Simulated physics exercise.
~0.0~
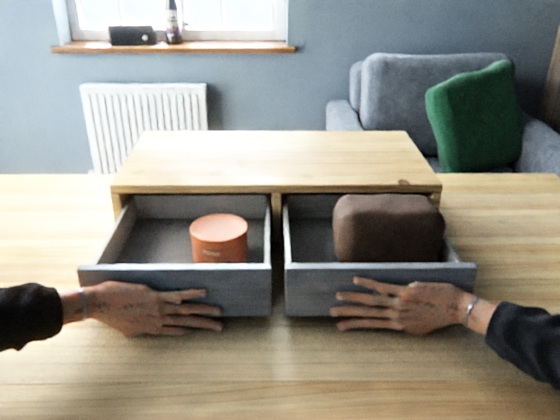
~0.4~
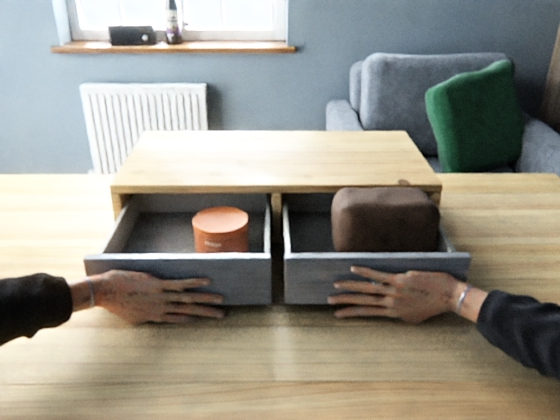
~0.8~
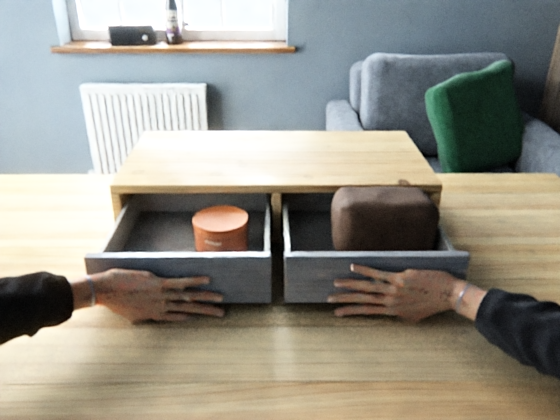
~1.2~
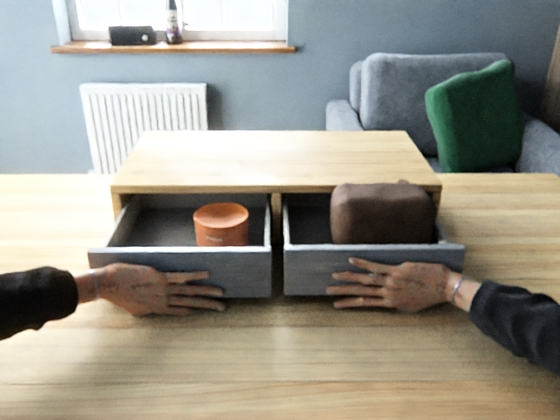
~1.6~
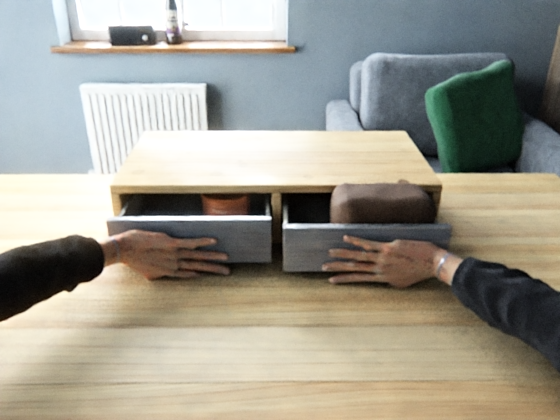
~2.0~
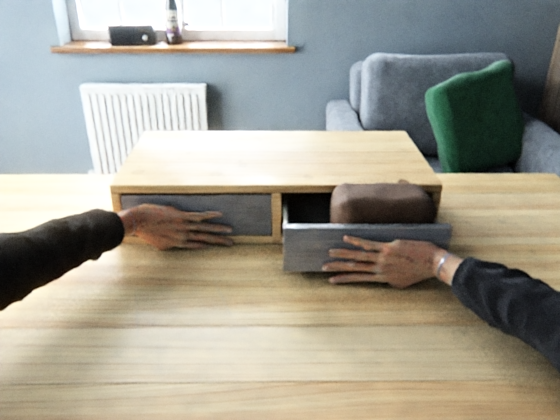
Two grey-fronted drawers, side by side in a low wooden chest on a pale wood table, stand open towards the viewer, with a hand on each front. The left one holds a round orange tub and the right one a brown, loaf-shaped object; behind are a white radiator, a windowsill and a grey armchair with a green cushion. The hands push both drawers inward, slightly at first, then further together. The left drawer then slides fully shut, hiding the tub. The right drawer stays partly open, the brown object still showing above its front.
